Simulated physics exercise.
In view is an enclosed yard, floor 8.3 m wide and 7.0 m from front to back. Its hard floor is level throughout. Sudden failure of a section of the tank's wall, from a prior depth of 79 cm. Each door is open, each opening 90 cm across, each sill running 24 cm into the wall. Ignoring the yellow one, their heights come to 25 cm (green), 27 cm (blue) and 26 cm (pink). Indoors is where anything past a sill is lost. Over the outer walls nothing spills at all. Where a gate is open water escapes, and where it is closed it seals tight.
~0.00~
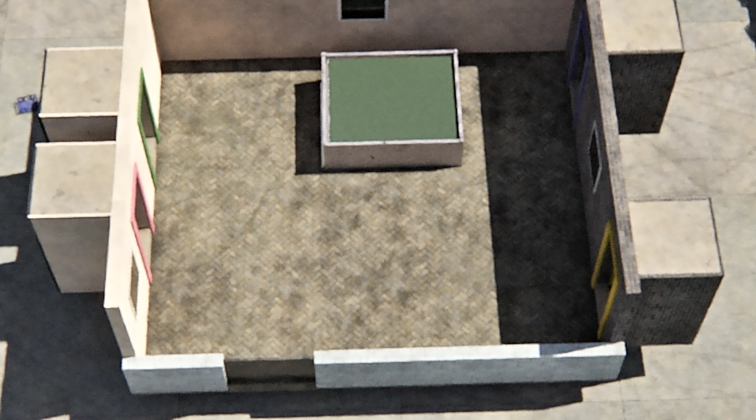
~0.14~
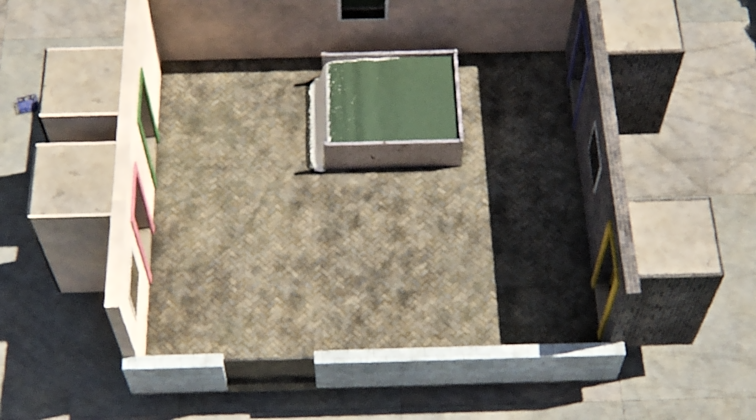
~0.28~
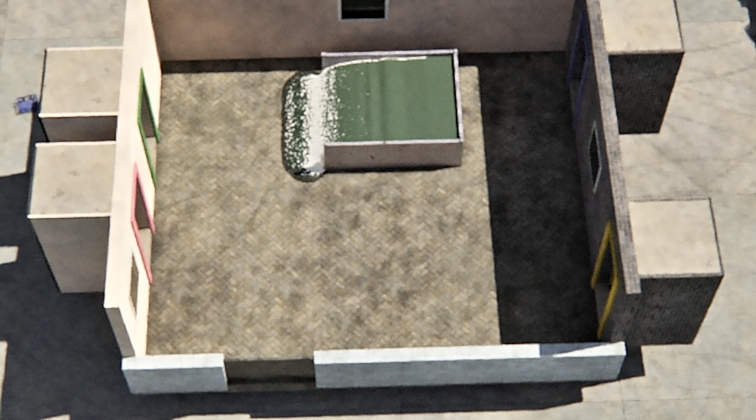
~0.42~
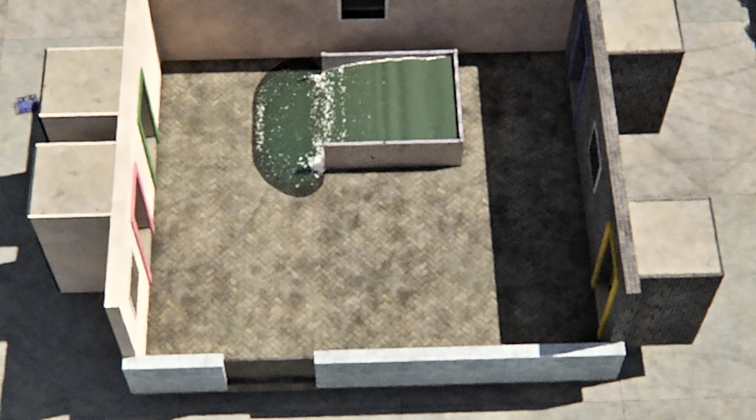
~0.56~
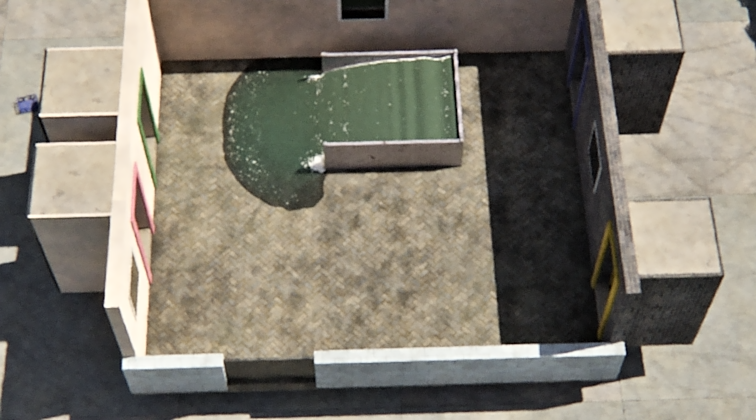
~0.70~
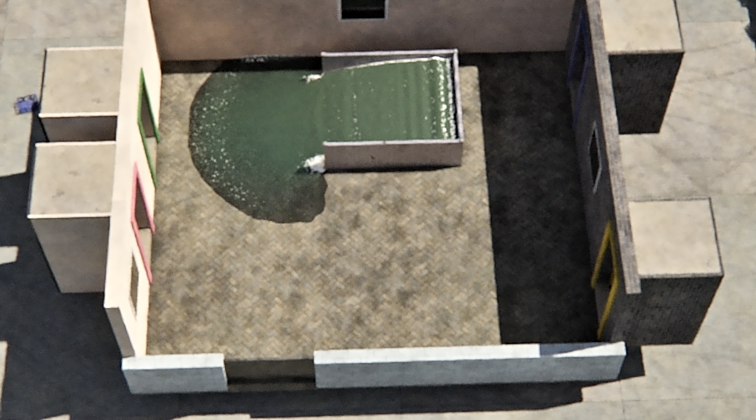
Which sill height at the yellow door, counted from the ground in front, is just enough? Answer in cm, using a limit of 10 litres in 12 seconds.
A height of roughly 16 cm is just enough.
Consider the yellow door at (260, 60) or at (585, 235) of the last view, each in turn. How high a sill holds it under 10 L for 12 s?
Minimums: Roughly 22 cm and 9.0 cm.
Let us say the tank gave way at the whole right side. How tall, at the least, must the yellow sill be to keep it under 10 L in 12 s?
It needs to be about 17 cm high.
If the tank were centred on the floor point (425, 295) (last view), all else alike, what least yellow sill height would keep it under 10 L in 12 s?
It should be around 7.0 cm high.
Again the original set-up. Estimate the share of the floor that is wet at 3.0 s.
I'd say near 35 percent is wet.
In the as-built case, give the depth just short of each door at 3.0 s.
Green door 36 cm, blue door 0 cm, yellow door 0 cm, pink door 20 cm.
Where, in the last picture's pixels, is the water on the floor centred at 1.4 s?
Centre of the water: Approx. (326, 125) px.
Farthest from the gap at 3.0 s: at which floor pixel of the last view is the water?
Front tip: Approx. (145, 375) px.
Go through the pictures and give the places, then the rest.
The tank at (391, 99) is whole and still, 79 cm deep; the yellow door at (605, 286) is dry, in the first frame.
Water pours out at (327, 115) and has run 0.3 m, to (313, 167); about 10 cm deep outside, 79 cm at the back, in the second frame.
The gap is at (327, 116), the front 0.8 m out at (285, 150); the back of the tank holds 79 cm, in the third frame.
The gap is at (327, 117), the front 1.4 m out at (257, 161); the back of the tank holds 79 cm, in the fourth frame.
The front is at (227, 149), 2.0 m from the gap at (327, 118); 5.7 m2 of floor is wet, 77 cm left at the back, in the fifth frame.
Water pours out at (327, 118) and has run 2.6 m, to (194, 150); about 8 cm deep outside, 69 cm at the back; the yellow door at (605, 286), 6.5 m from the gap, is still 5.7 m from the nearest water, in the sixth frame.
After 1.4 s water covers 25 % of the floor, deepest (48 cm) near (162, 67); it has not reached the yellow door.
After 3.0 s water covers 35 % of the floor, deepest (39 cm) near (160, 95); it has not reached the yellow door.
After 12.0 s water covers 100 % of the floor, deepest (19 cm) near (461, 59); 11 cm at the yellow door, 0 litres in over its 23 cm sill.
At the yellow door as built, the water arrived by 6.5 s and peaked near 19 cm at 6.8 s.
With a sill of 13.5 cm, 28 litres would have come in within the 12 s; with 18 cm, 1 litre. So under 10 litres takes about 16 cm.
